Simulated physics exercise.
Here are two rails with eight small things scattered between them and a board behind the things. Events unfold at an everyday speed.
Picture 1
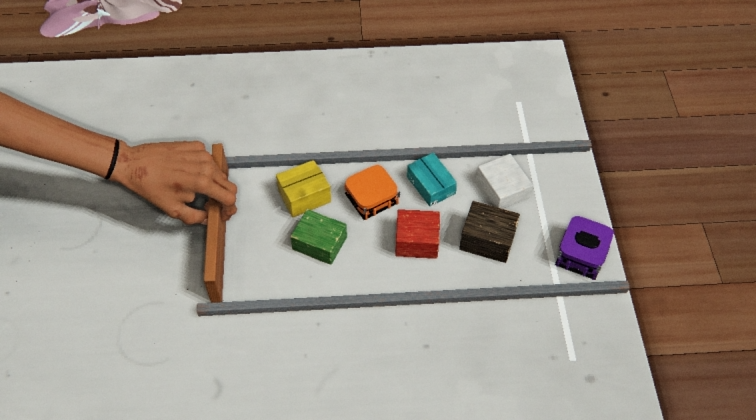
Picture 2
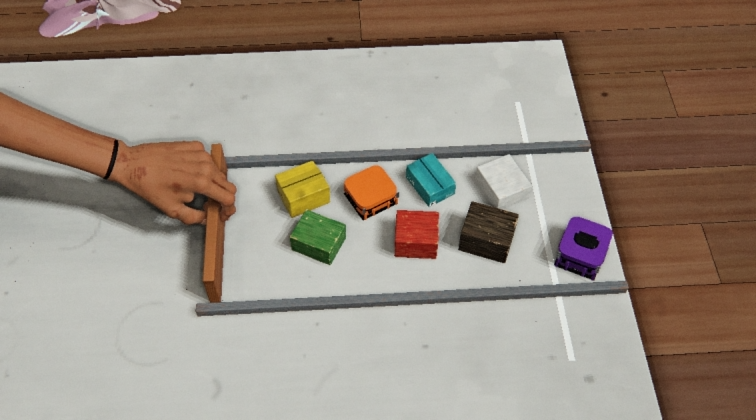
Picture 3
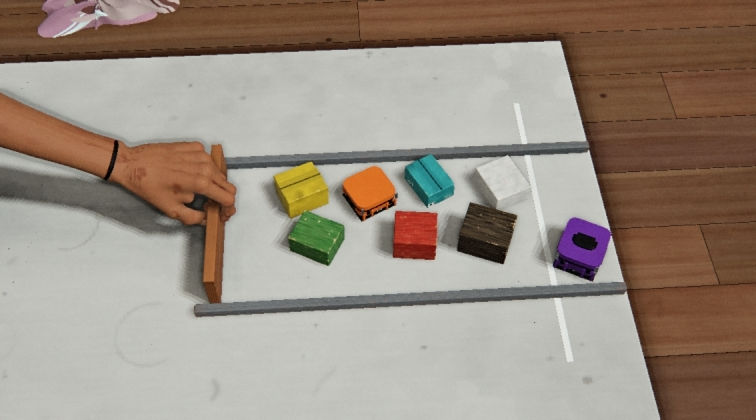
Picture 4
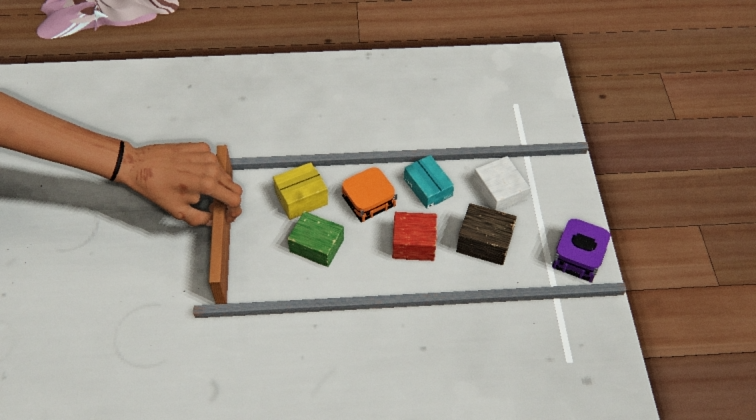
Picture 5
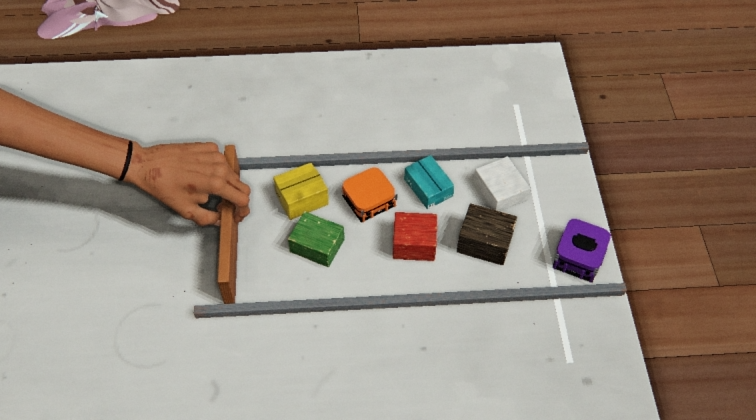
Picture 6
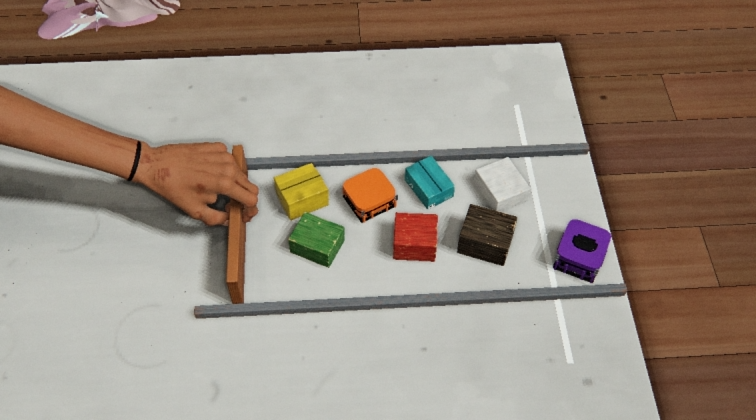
A hand slides a wooden board slightly right between two rails toward eight still, colourful blocks.
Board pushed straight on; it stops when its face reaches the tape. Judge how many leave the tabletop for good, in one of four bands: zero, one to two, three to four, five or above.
The number that tumble down is over two and under five.
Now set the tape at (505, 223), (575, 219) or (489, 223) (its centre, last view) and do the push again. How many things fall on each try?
Per try in turn: 3, 6, 2.
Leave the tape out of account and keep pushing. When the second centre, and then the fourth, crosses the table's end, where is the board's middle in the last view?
At (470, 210) for the second, at (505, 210) for the fourth.
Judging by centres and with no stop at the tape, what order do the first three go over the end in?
Earliest first: The purple case, then the white block, then the black block.
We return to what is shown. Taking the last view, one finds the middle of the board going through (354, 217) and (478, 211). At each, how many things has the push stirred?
At first I count 5, and then 8.
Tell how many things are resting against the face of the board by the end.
It adds up to 2.
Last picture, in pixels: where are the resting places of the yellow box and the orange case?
Final positions - yellow box around (558, 187), orange case around (601, 194).
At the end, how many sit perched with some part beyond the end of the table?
Answer: 2.
Soon after, none off yet; purple case at rest near (582, 251); white block at rest near (502, 185); black block at rest near (487, 235).
After that, none off yet; purple case at rest near (583, 251); white block displaced about its own width near (552, 183); black block displaced about its own width near (534, 232).
And then, two off so far; purple case on its way down near (602, 398); white block on its way down near (613, 250); black block displaced well along near (613, 229).
In the end, the number that fall off is three or four; gone, turquoise box, black block, white block and purple case.
